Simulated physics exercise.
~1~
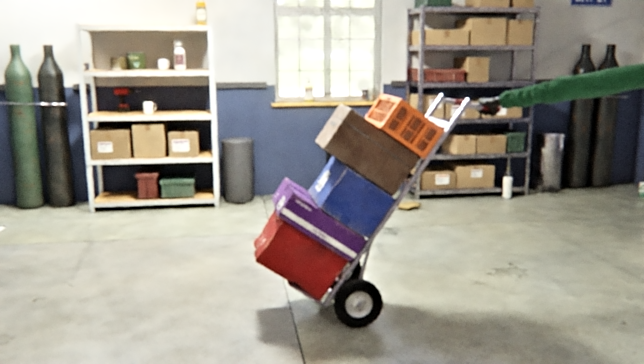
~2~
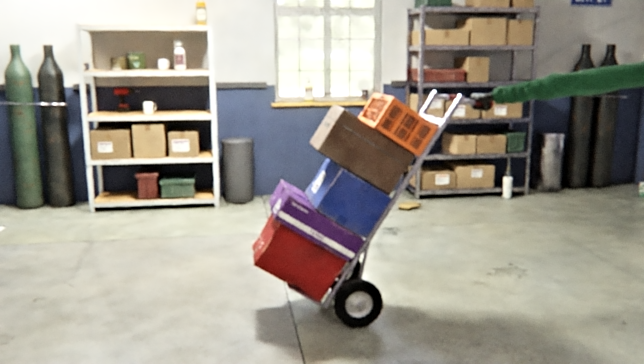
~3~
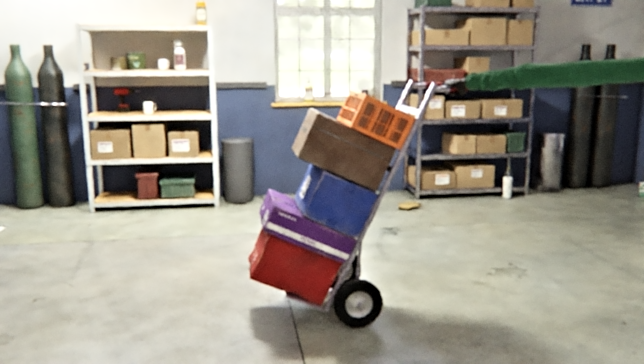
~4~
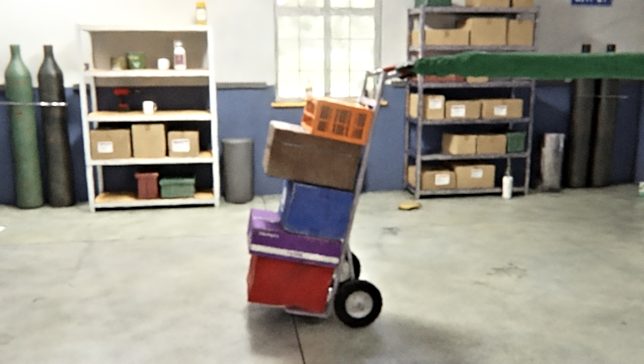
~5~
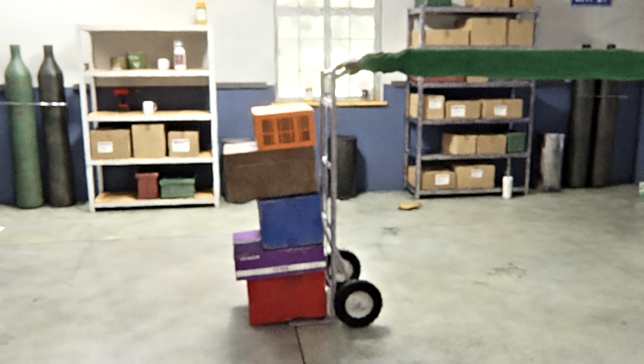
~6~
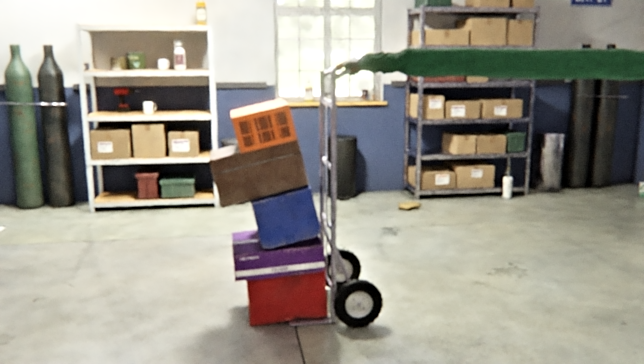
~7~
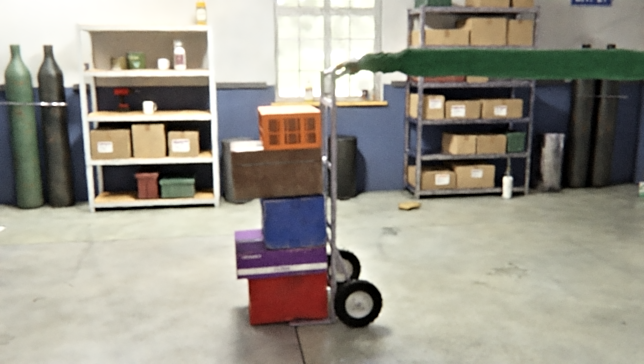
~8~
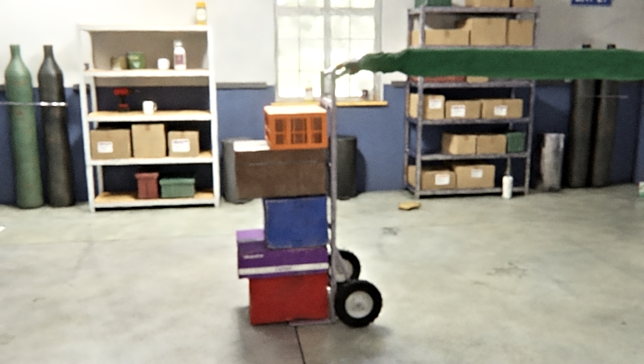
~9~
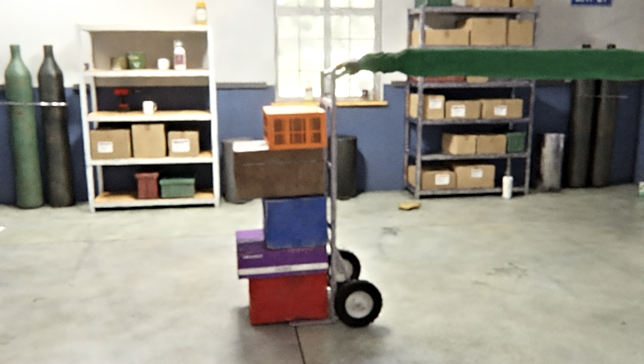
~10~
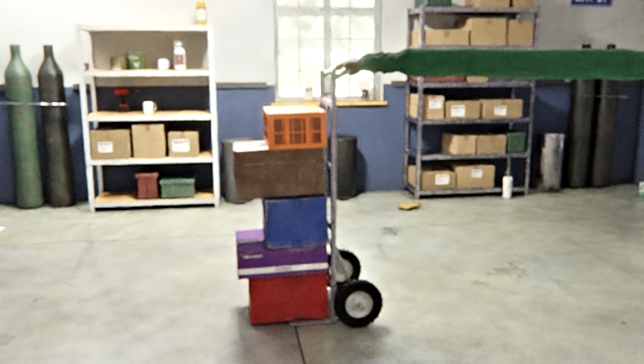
Stacked boxes and an orange crate swinging upright on a hand truck pulled by a green-sleeved arm, upper ones rocking left, then settling.
